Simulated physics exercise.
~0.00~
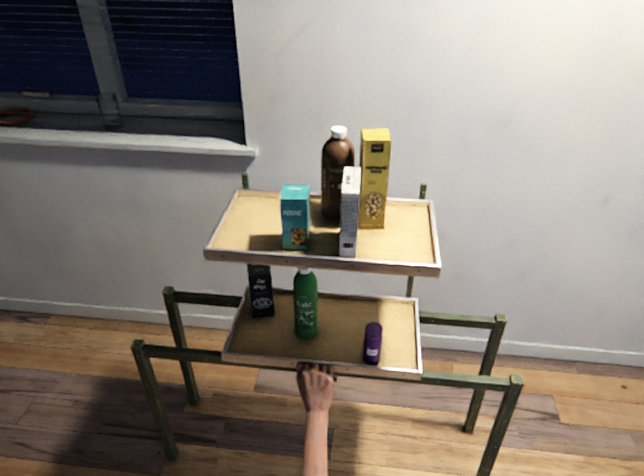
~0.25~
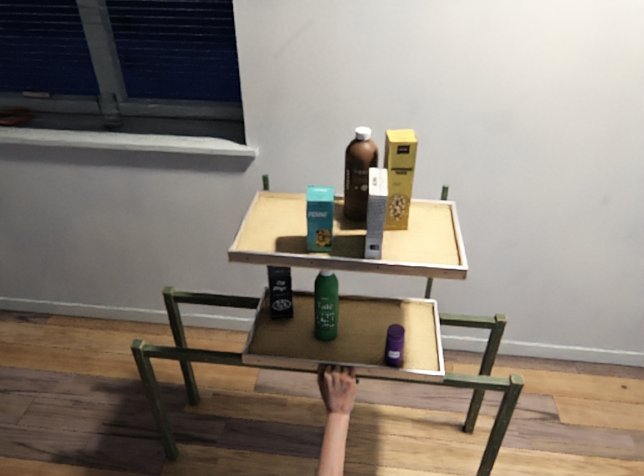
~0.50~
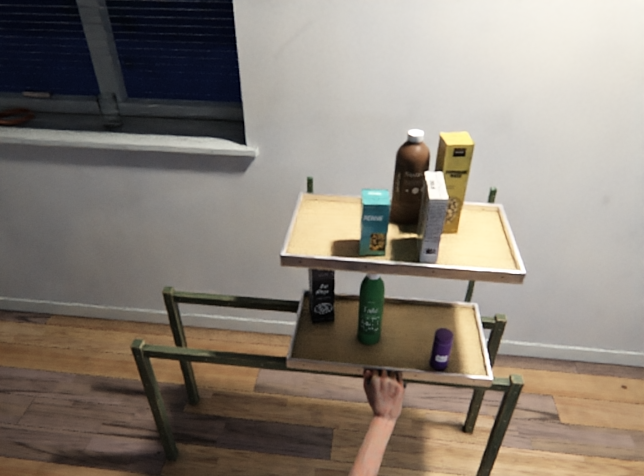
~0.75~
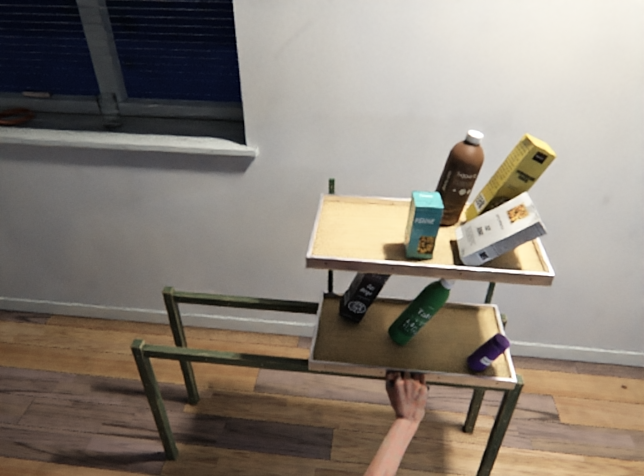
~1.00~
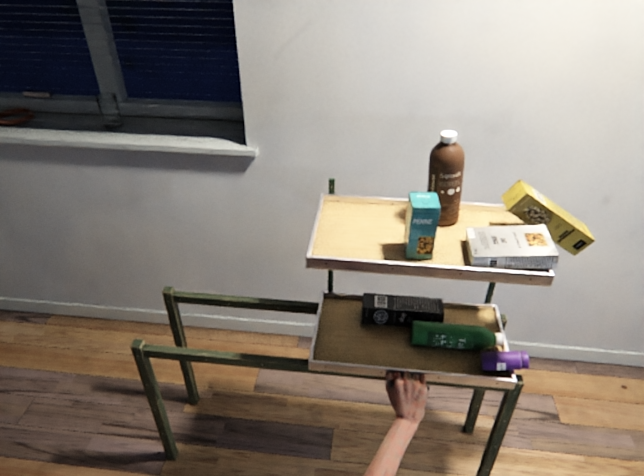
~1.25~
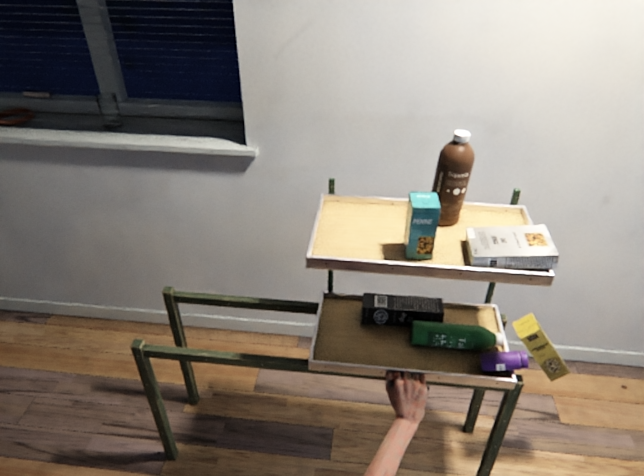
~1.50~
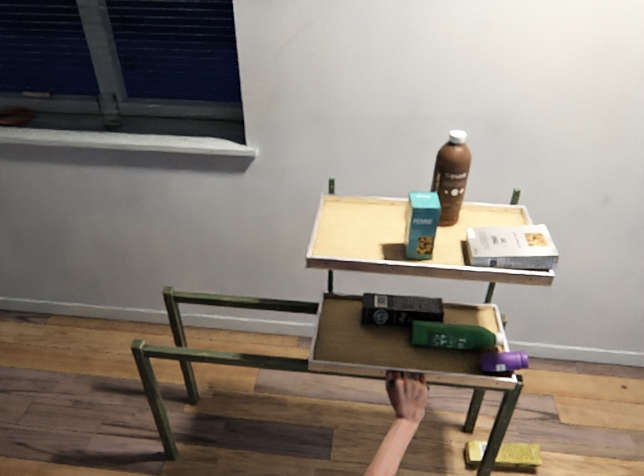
In a room with a wooden floor, a hand slid a two-level tray stand right until it stopped, toppling the white packet, green bottle, black carton and purple shaker onto the trays, while the yellow carton fell to the floor and two items stayed upright.
